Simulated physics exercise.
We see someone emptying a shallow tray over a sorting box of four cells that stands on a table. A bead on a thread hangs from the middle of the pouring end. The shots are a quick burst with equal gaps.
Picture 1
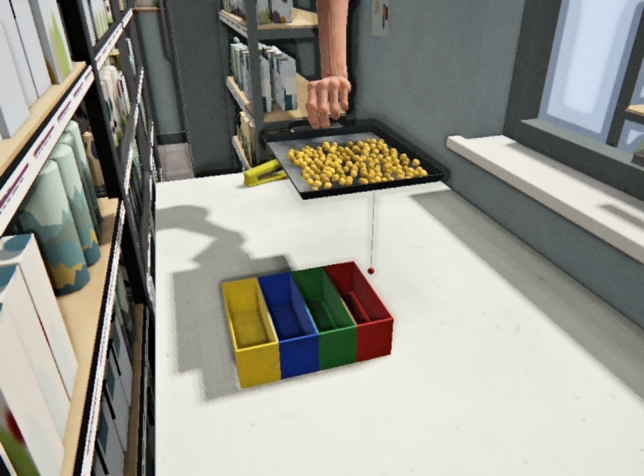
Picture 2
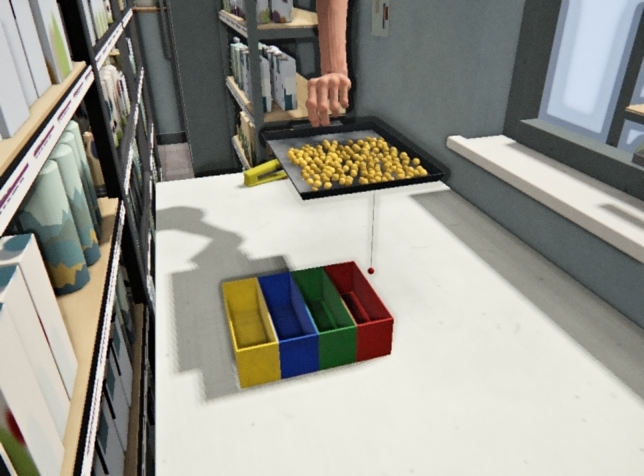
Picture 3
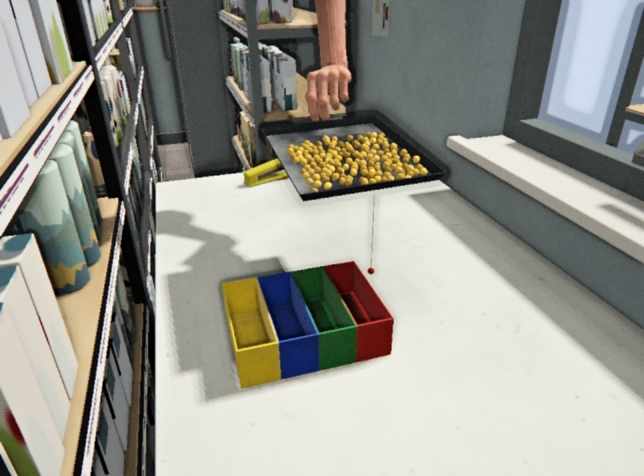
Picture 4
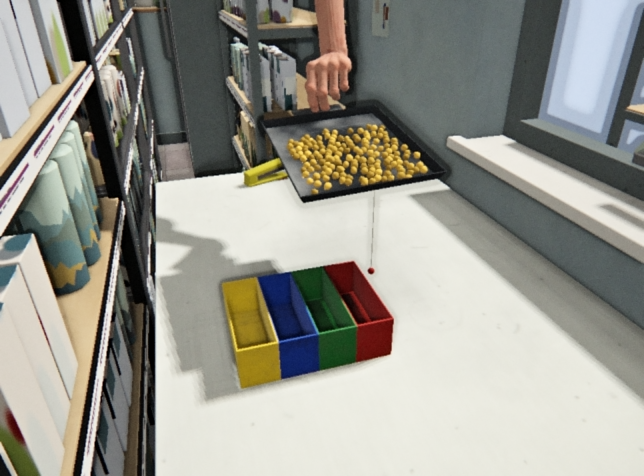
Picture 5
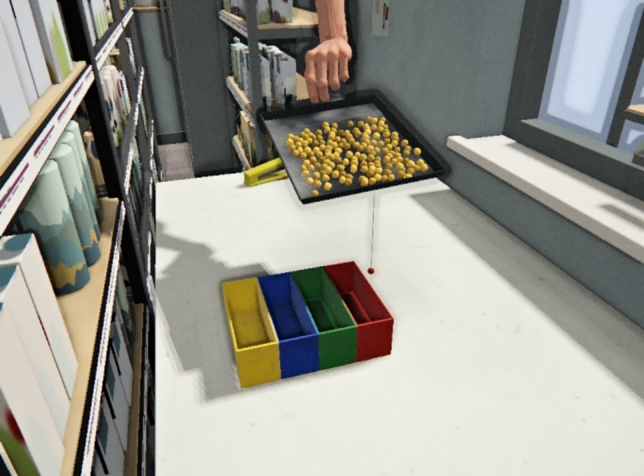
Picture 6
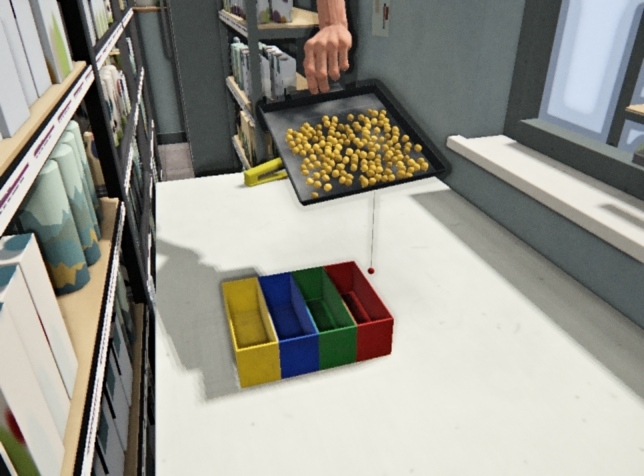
A hand gradually tilts a tray of yellow balls above a four-colored sorting box.
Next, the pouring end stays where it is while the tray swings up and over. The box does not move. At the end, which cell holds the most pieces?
The green one ends fullest.
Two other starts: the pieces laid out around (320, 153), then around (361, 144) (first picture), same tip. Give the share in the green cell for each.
About 50 and 40 per cent.
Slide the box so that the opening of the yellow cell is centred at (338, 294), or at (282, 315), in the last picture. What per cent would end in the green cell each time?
Near 0 % and 30 %.
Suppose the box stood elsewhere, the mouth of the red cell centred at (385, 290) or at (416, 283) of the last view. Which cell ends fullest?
In turn: Blue; that yellow cell.
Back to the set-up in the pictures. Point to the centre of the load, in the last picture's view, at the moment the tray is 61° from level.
Near (341, 185).
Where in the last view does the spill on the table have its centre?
Roughly at (398, 336).
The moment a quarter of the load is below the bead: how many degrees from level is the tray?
Near 75 degrees.
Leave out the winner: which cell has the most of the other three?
Second comes the cell in red.
Shortly afterwards, tray tipped steeply; the bulk on the tray; only a few in the green cell; a little falling or outside the box.
Next, tray tipped past a quarter turn; near half in the green cell; near a quarter in the red cell; near a quarter in the blue cell; only a few in the yellow cell; a little falling or outside the box.
Some moments later, tray tipped past a quarter turn; near half in the green cell; near a quarter in the red cell; near a quarter in the blue cell; only a few in the yellow cell; a little falling or outside the box.
In the end, tray tipped past a quarter turn; near half in the green cell; near a quarter in the red cell; near a quarter in the blue cell; only a few in the yellow cell; a little outside the box.
